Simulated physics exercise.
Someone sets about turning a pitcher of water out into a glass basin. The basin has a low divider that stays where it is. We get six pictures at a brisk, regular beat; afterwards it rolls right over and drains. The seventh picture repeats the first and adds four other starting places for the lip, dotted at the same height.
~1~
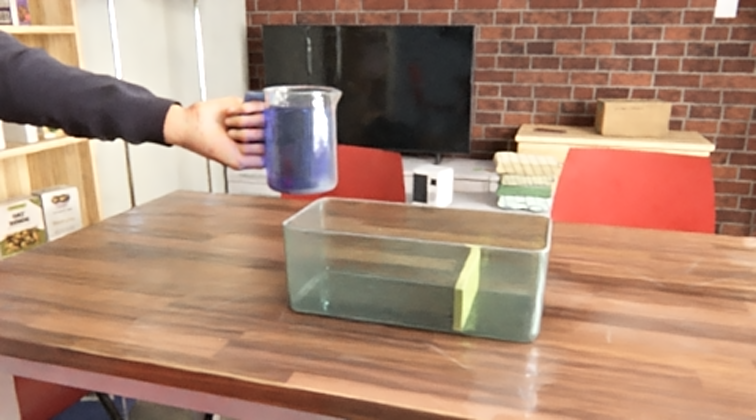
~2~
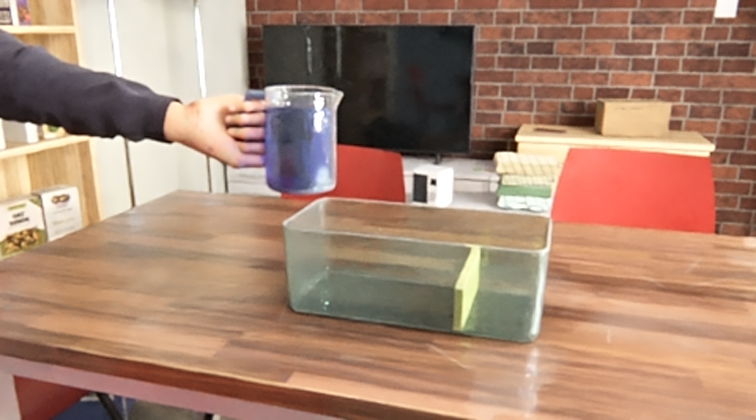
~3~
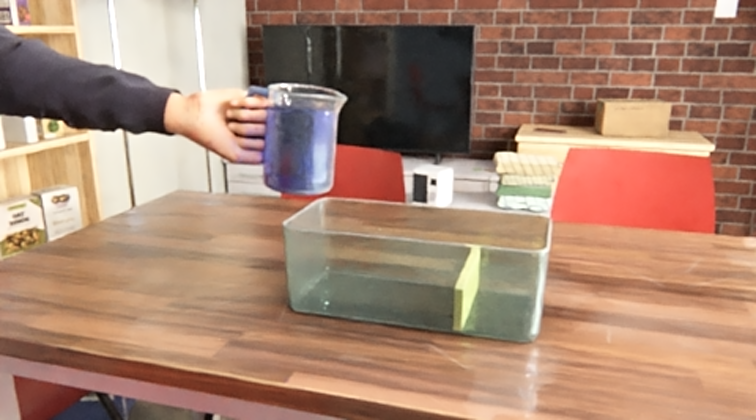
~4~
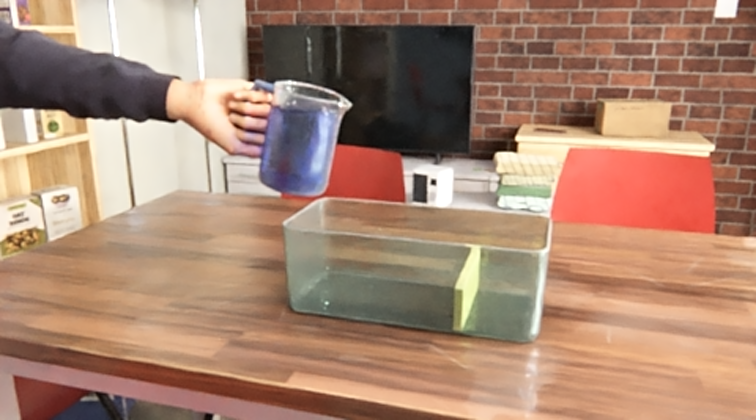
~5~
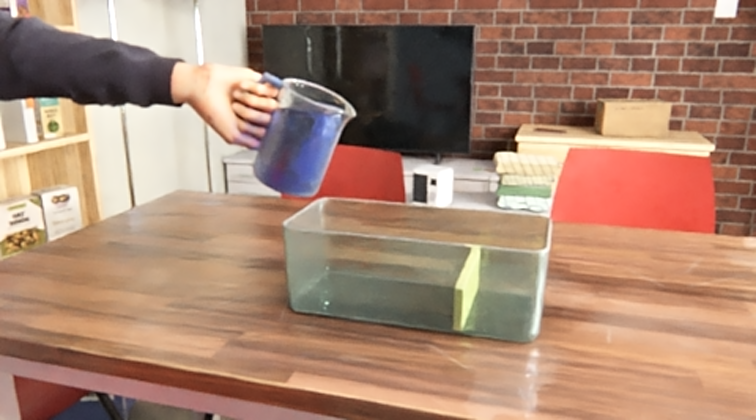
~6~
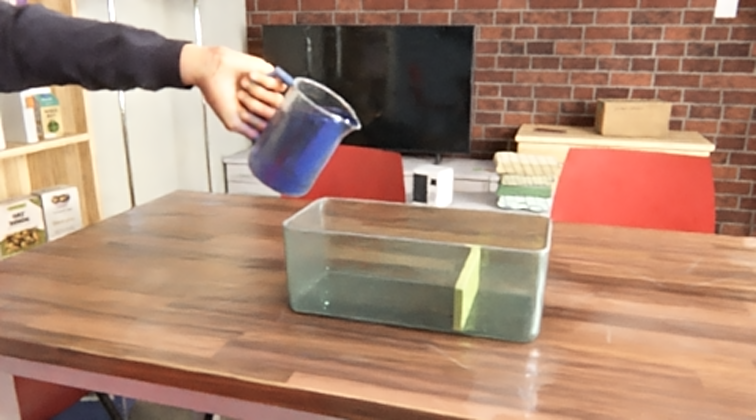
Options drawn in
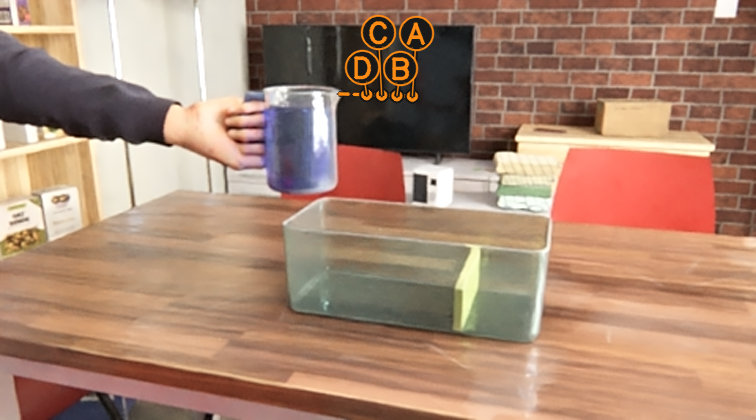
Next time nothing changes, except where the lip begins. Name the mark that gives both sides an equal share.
Choose A.
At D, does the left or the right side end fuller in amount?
The left side.
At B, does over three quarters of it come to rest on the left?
Yes.
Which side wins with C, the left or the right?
The left side.
On the marked copy, A at (412, 96); B at (396, 95); C at (381, 95); D at (366, 94).
Choosing A, about 46 % ends left of the wall and 52 % right of it.
Choosing B, about 89 % ends left of the wall and 9 % right of it.
Choosing C, about 96 % ends left of the wall and 2 % right of it.
Choosing D, about 94 % ends left of the wall and 4 % right of it.
